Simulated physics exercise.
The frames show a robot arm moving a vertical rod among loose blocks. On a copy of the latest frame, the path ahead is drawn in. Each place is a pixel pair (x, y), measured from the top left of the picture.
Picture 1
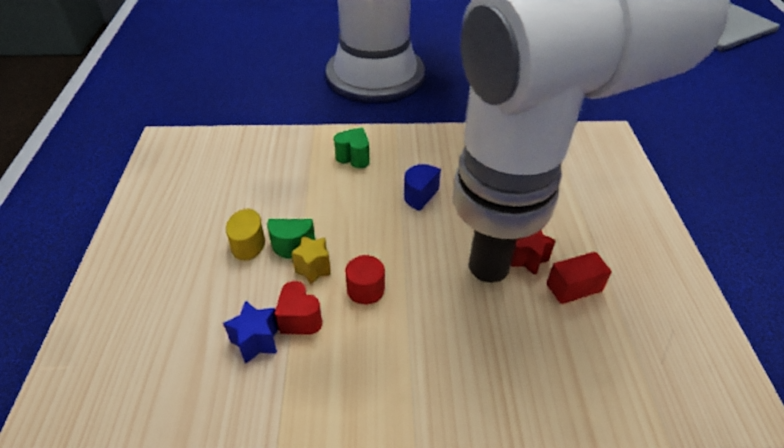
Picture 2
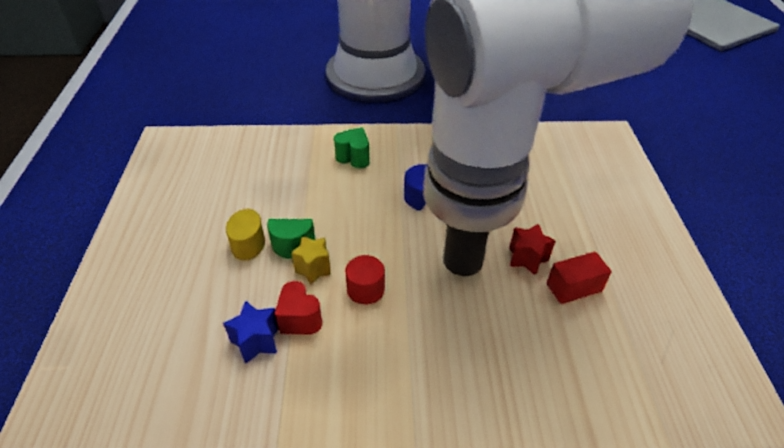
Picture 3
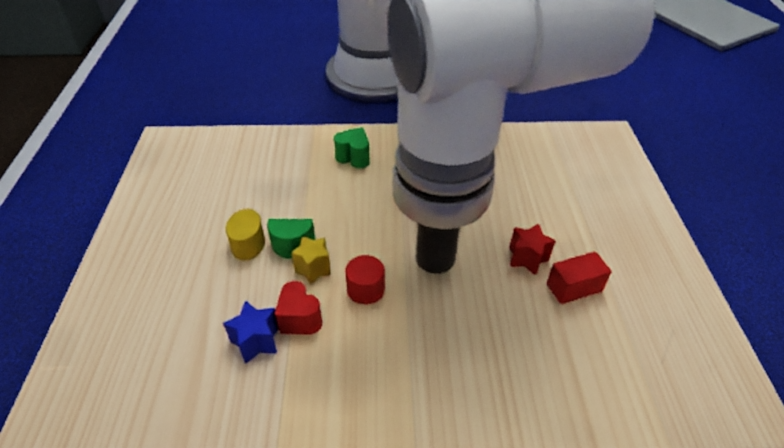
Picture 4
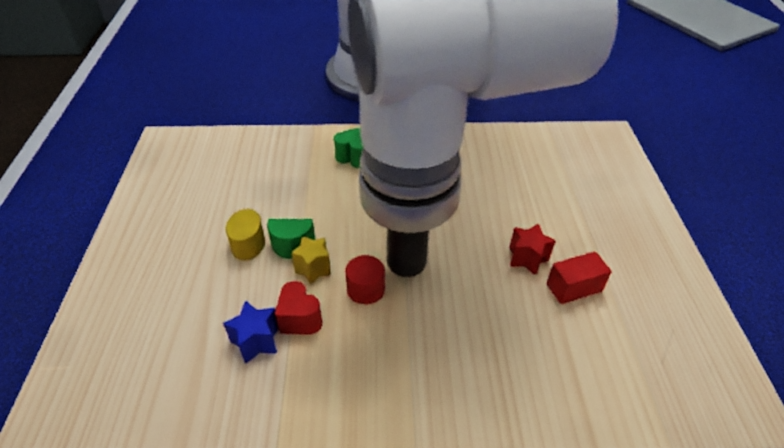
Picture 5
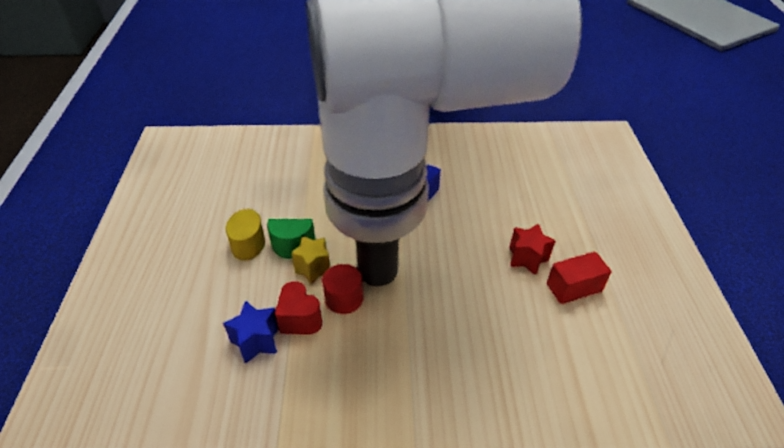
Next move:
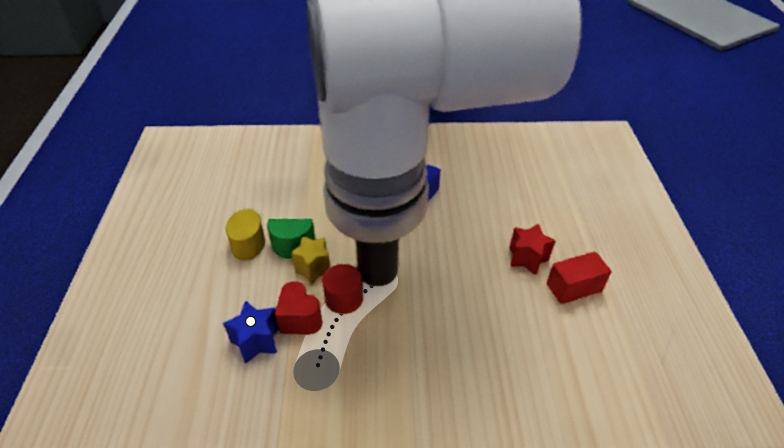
A robot arm moves its black rod left across the board and nudges the red cylinder leftward.
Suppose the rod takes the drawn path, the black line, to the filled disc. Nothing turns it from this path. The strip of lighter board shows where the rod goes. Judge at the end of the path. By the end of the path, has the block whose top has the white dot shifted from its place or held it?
That one moves away.
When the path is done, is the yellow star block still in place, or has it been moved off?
That block stays.
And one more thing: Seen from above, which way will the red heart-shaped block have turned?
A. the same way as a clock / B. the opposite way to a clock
I choose A.
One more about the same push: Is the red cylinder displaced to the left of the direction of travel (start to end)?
The answer is no.
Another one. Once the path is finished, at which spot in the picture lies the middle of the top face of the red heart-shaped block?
Most likely (238, 329).
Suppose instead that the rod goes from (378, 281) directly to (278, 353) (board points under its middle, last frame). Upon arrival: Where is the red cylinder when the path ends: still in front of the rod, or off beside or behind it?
Expect to find it ahead of the rod.
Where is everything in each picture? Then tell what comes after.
In the first picture, lower end of the rod (489, 267), tops of blocks, blue star block (251, 321), red heart-shaped block (296, 300), yellow star block (311, 249), red cylinder (365, 269).
In the second picture, rod (463, 261), blocks as before.
In the third picture, rod (435, 258), blocks as before.
In the fourth picture, rod (407, 262), blocks as before.
In the fifth picture, rod (378, 271), blue star block (251, 321), red heart-shaped block (296, 300), yellow star block (311, 249), red cylinder (342, 278).
The drawn path runs from (378, 281) by way of (351, 304) and (329, 333) to (317, 370); the dot is on the blue star block.
The first path, step by step. One third of the way, rod (348, 295); blue star block (231, 325), turned 15° anticlockwise; red heart-shaped block (273, 313), turned 20° clockwise; red cylinder (309, 303).
Two thirds of the way, rod (327, 325); blue star block (202, 332), turned 20° anticlockwise; red heart-shaped block (245, 325), turned 45° clockwise; red cylinder (282, 327).
At the end, rod (315, 360); blue star block (195, 333), turned 15° anticlockwise; red heart-shaped block (238, 329), turned 65° clockwise; yellow star block not moved; red cylinder (267, 350).
